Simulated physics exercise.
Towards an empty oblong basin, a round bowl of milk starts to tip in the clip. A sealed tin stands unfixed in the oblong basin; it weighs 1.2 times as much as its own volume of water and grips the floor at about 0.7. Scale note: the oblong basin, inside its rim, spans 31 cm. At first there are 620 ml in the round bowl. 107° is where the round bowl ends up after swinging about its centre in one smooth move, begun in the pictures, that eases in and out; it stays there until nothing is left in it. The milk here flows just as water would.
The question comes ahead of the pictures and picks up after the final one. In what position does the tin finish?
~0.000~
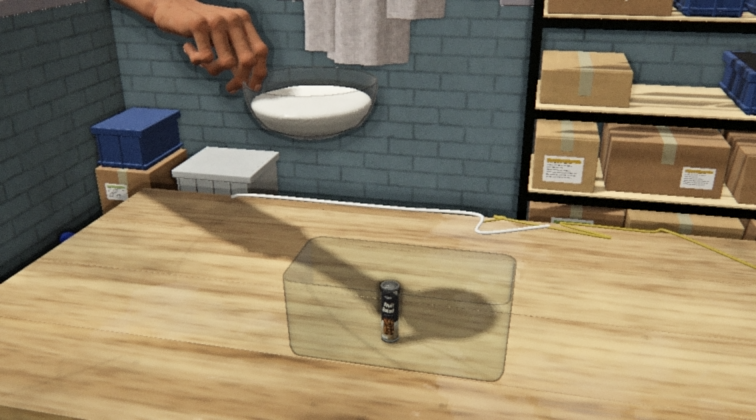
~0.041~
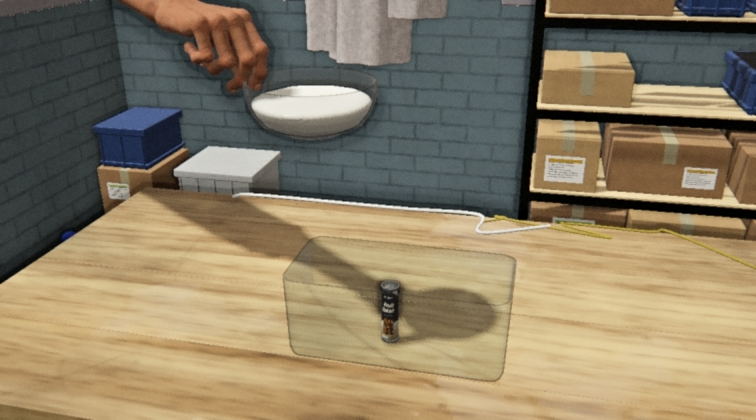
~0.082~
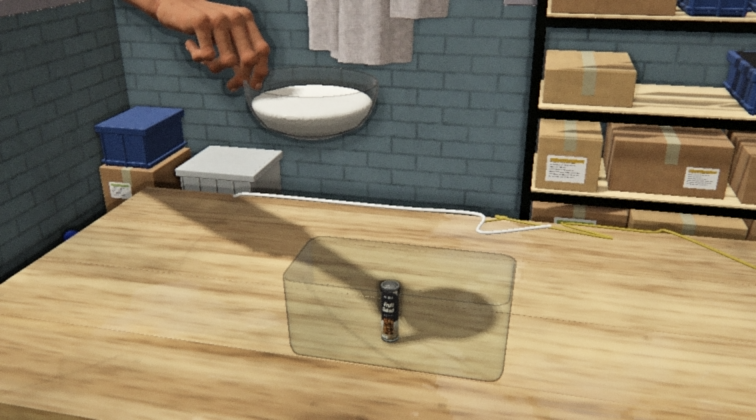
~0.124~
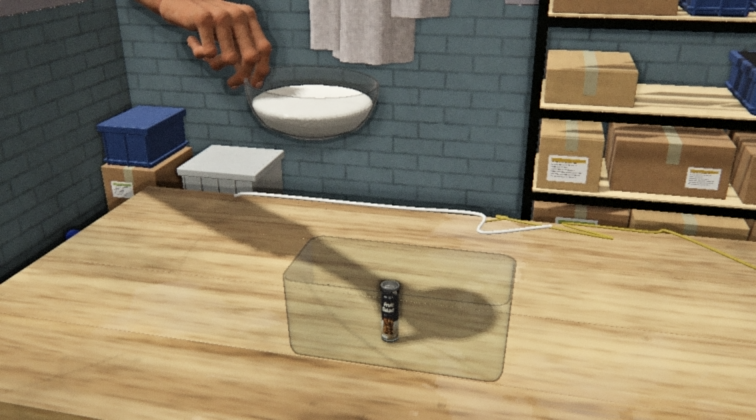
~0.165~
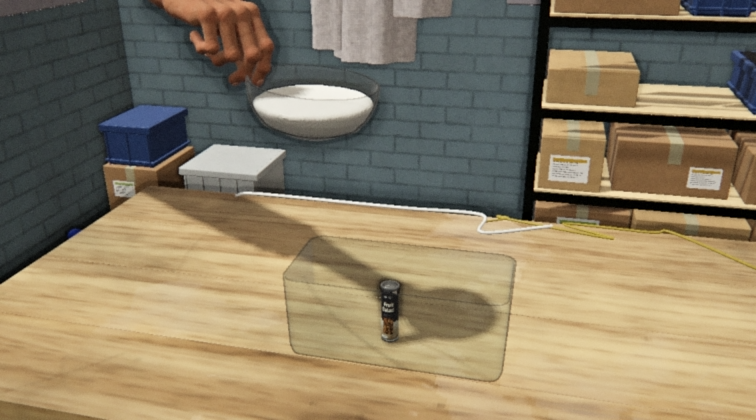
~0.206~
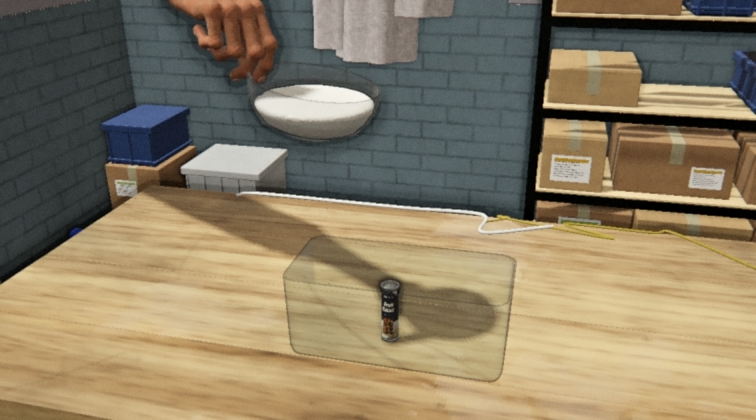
It finishes knocked over.
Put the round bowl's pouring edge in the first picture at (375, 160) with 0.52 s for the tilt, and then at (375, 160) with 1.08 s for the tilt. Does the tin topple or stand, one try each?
Try 1: Still standing; try 2: Still standing.
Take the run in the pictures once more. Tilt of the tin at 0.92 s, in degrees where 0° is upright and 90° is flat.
It tilts roughly 5° from upright.
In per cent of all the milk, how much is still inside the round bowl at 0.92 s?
About 2 % is still there.
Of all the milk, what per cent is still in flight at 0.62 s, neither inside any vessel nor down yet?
Estimate: About 50 % of all of it.
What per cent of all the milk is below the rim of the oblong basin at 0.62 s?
I'd put it near 5 percent.
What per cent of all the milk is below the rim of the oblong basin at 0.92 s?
Roughly 84 per cent.
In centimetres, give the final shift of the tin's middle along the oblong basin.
The tin's middle ends up about 6.0 cm along the basin.
Then, 0.62 s in, the tilt is 66° and 44 per cent is still to pour; the tin stands where it began.
Then, 0.92 s in, the tilt is 101° and 2 per cent is still to pour; the tin stands where it began.
Then, 1.24 s in, the tilt is 107° and 0 per cent is still to pour; the tin leans 18°.
Then, 1.58 s in, the tilt is 107° and 0 per cent is still to pour; the tin lies on its side.
Finally, the tin lies on its side.
